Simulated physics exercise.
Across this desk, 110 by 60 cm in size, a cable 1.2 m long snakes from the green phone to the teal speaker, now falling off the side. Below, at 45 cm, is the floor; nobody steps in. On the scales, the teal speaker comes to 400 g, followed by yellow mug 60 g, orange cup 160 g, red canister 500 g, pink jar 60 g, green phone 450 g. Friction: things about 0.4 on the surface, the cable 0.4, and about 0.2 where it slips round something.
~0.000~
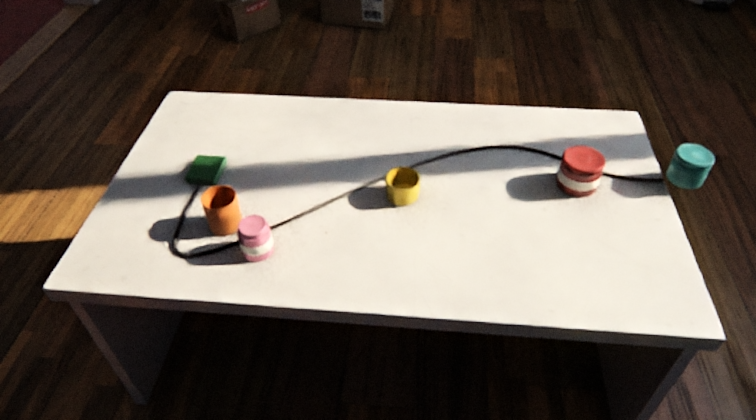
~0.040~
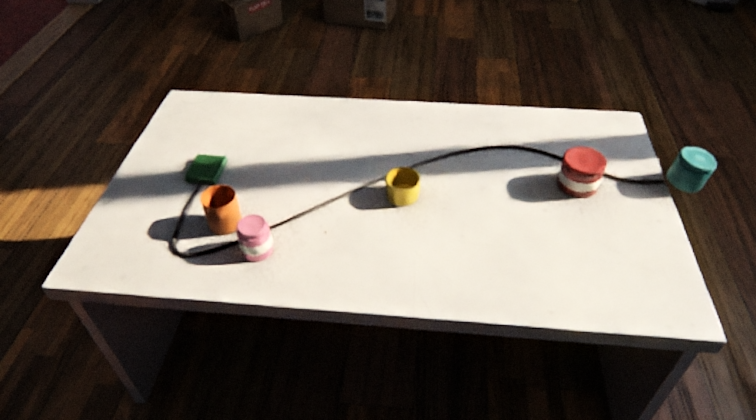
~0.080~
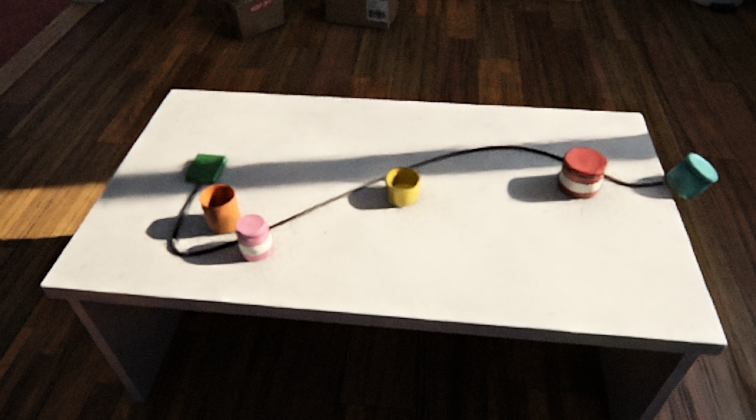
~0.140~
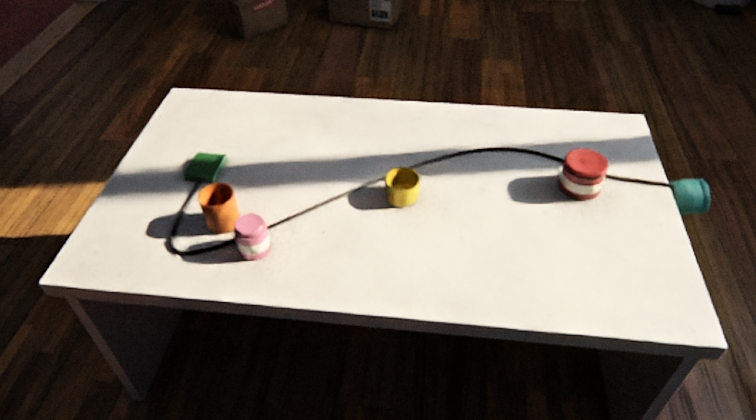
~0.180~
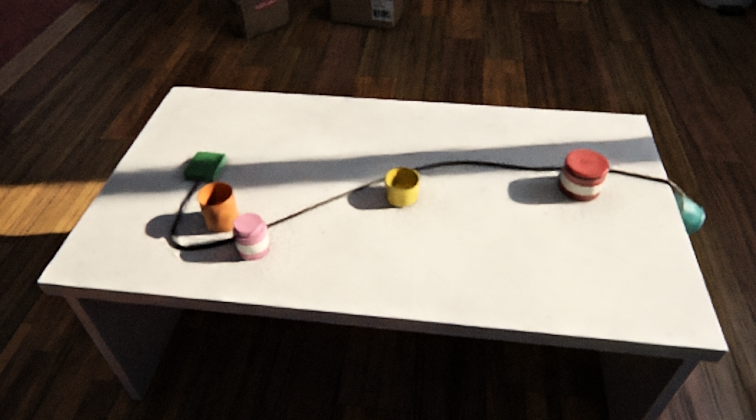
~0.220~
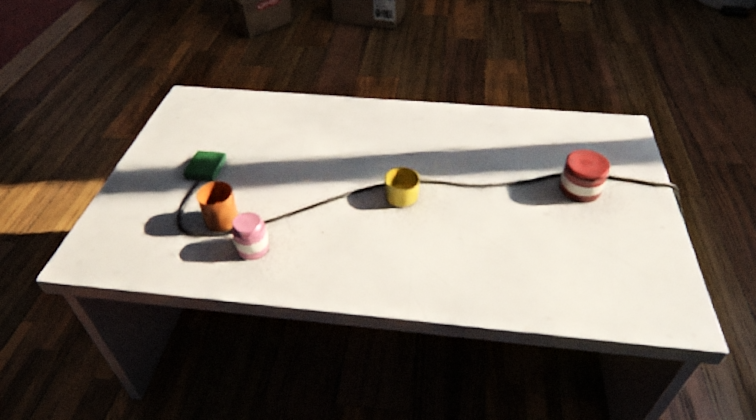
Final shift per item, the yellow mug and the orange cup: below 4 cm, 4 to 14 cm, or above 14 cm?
Yellow mug 4 to 14 cm, orange cup above 14 cm.
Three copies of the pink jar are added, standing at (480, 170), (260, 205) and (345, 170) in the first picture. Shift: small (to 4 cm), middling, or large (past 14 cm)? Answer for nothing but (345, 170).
There it moves only a bit.
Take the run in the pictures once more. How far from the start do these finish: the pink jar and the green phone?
The pink jar ends up around 0 cm from its start and the green phone around 6 cm.
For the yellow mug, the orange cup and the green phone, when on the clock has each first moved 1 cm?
Clock readings - yellow mug 0.28 s, orange cup 0.28 s, green phone 0.44 s.
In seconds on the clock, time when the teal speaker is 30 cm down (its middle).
Around 0.36 seconds on the clock.
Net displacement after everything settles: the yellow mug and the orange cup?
For the yellow mug it's 6 cm, while the orange cup comes to 30 cm.
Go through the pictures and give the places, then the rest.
Yellow mug (403, 178); orange cup (218, 197); cable runs through (490, 147) (177, 232), in the first picture.
Teal speaker (697, 157); cable runs through (177, 231), in the second picture.
Teal speaker (691, 177); cable runs through (176, 230), in the third picture.
Teal speaker (687, 197); cable runs through (174, 229), in the fourth picture.
Teal speaker (679, 215); cable runs through (632, 174) (174, 228), in the fifth picture.
Yellow mug (402, 178); orange cup (215, 193); cable runs through (667, 185) (543, 178) (422, 181) (304, 209) (180, 227), in the sixth picture.
At 0.5 s, the cable's tail end at (218, 181); orange cup 20 cm off its start, yellow mug 6 cm off its start, teal speaker over the edge.
At 0.7 s, the cable's tail end at (249, 171); orange cup 28 cm off its start, yellow mug 6 cm off its start, teal speaker over the edge.
At 1.0 s, the cable's tail end at (249, 171); orange cup 29 cm off its start at (306, 110), yellow mug 6 cm off its start at (412, 201), teal speaker over the edge.
At 1.2 s, the cable's tail end at (249, 171); orange cup 29 cm off its start, yellow mug 6 cm off its start, teal speaker over the edge.
At 2.4 s, the cable's tail end at (249, 171); orange cup 29 cm off its start at (306, 110), yellow mug 6 cm off its start at (412, 201), teal speaker over the edge, green phone 5 cm off its start at (230, 162).
